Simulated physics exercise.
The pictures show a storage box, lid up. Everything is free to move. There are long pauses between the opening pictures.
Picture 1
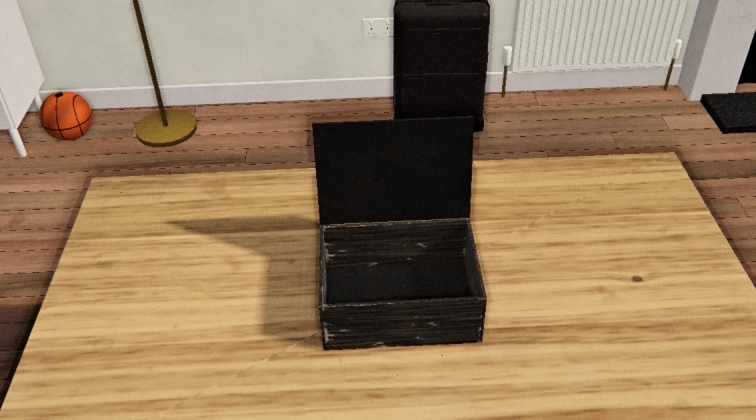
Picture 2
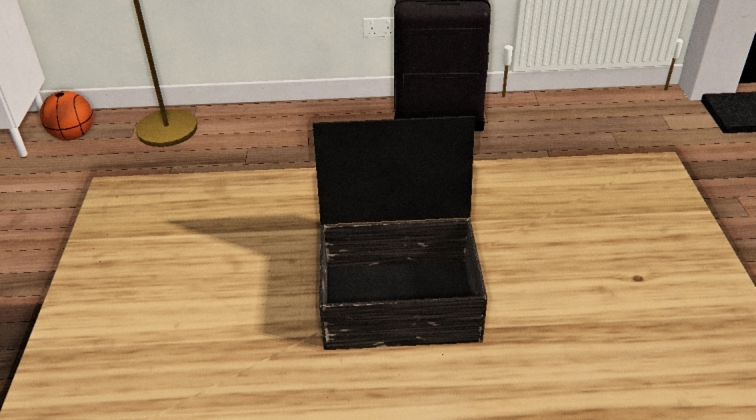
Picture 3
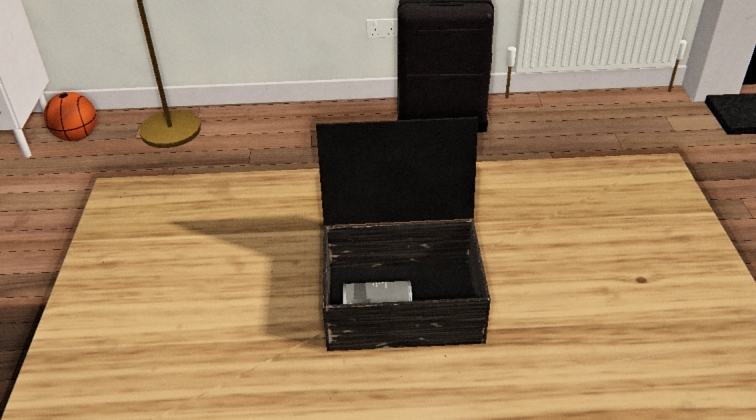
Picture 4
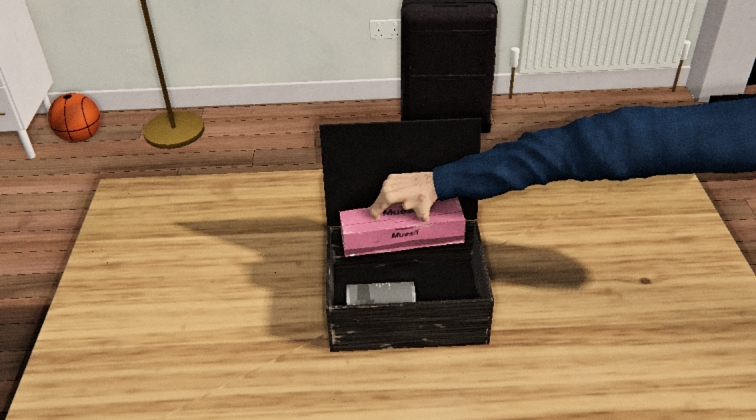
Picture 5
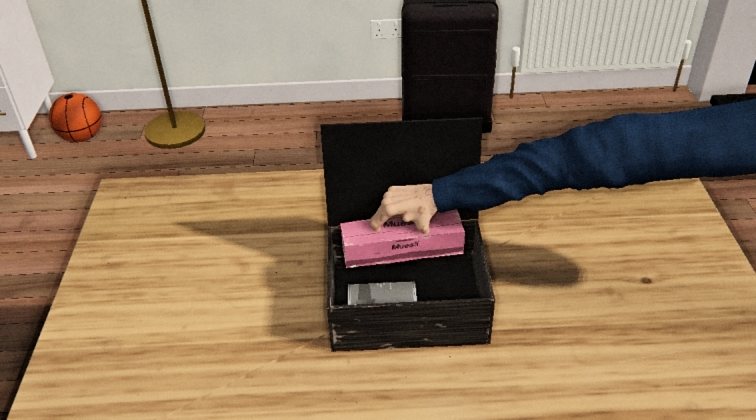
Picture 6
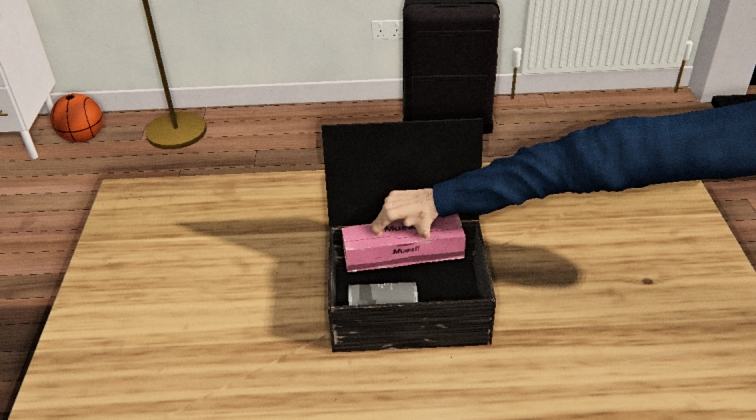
The clip shows an open black box, empty on a wooden table; a small silvery-grey object then appears inside, and a hand in a blue sleeve reaches from the right, lowering a pink carton slightly into the back of the box.
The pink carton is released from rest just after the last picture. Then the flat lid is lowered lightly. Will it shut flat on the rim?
It shuts flat.
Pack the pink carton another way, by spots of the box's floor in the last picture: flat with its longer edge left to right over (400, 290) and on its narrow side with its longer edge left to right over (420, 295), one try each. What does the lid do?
In the first case it shuts flat; in the second case it closes.
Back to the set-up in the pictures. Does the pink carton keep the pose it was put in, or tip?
The pink carton keeps its pose.
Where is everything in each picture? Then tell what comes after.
In the first picture, the last thing is not in view yet.
In the second picture, the last thing is not in view yet.
In the third picture, the last thing is not in view yet.
The fourth picture shows on its way; pink carton (402, 227).
The fifth picture shows on its way; pink carton (402, 238).
The sixth picture shows put in, still held; pink carton (403, 243).
Then, 0.30 s past the last view, pink carton displaced a little near (403, 273).
Then, 1.40 s past the last view, lid 70° above the rim; pink carton displaced a little near (403, 276).
Then, 1.80 s past the last view, lid 43° above the rim; pink carton displaced a little near (403, 276).
Then, 2.20 s past the last view, lid 10° above the rim; pink carton displaced a little near (403, 276).
Finally, lid shut; moved from the start, pink carton; grey tin still in place. Final places as the last picture's camera would see them, pink carton near (403, 276).
